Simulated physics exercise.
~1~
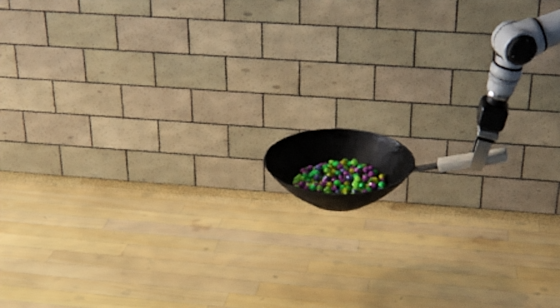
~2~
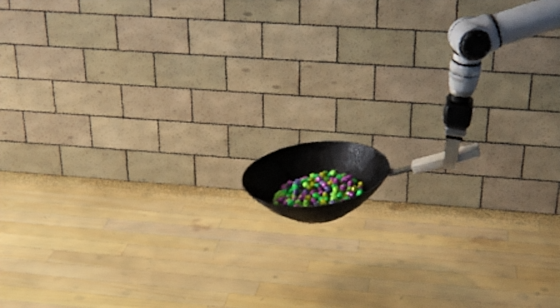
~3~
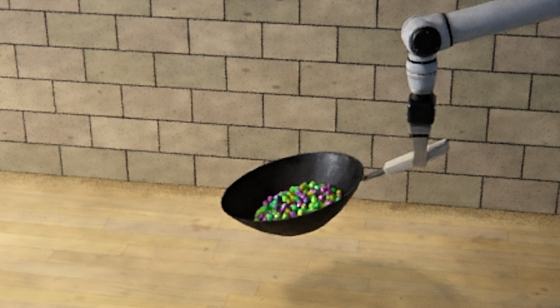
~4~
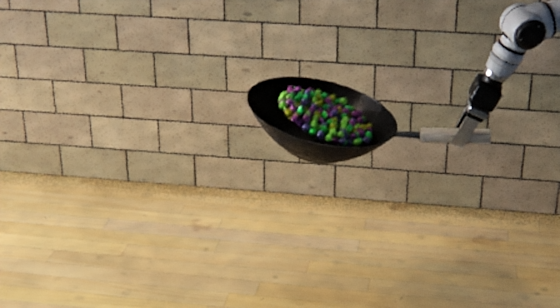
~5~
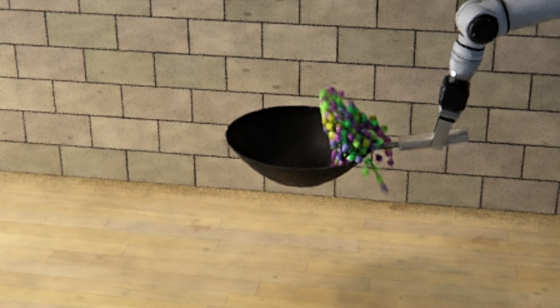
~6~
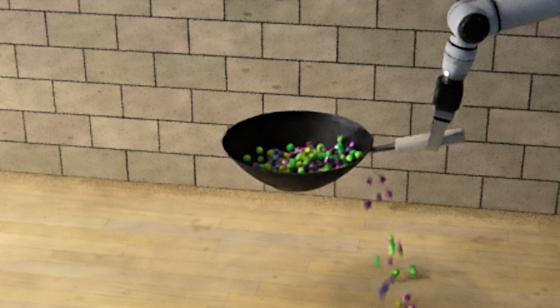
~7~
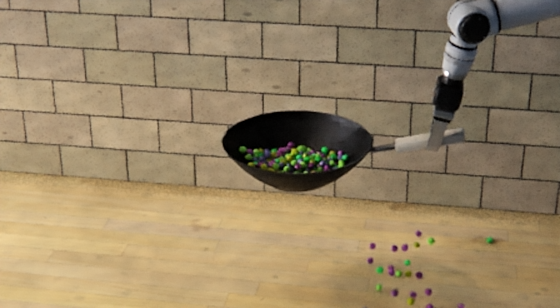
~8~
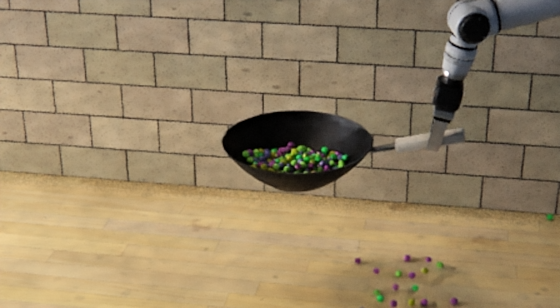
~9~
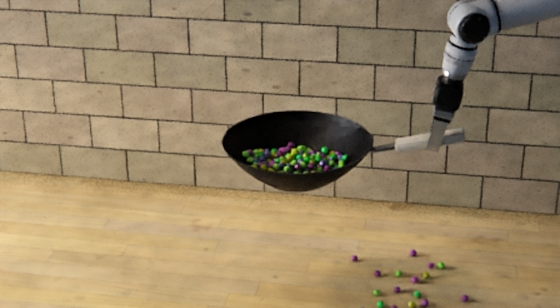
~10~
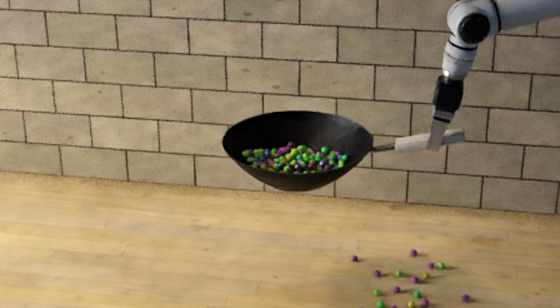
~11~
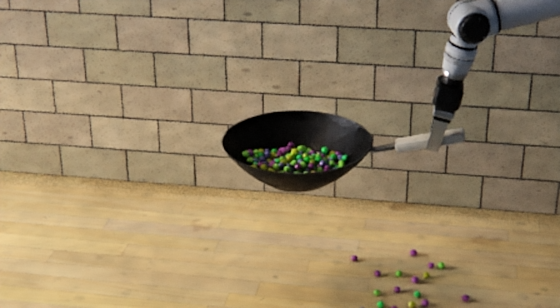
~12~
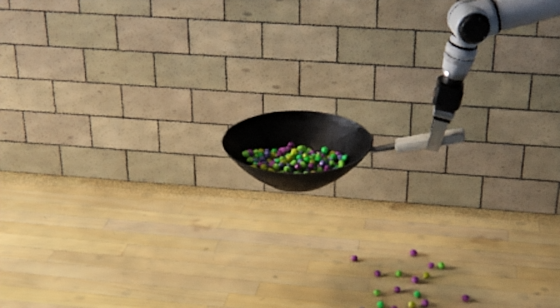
In this clip, a robot arm moves a black wok of small green and purple round sweets left and down, then jerks it upward, tossing the sweets toward the handle; most land back in the wok, while some spill and lie scattered on the wooden surface below.
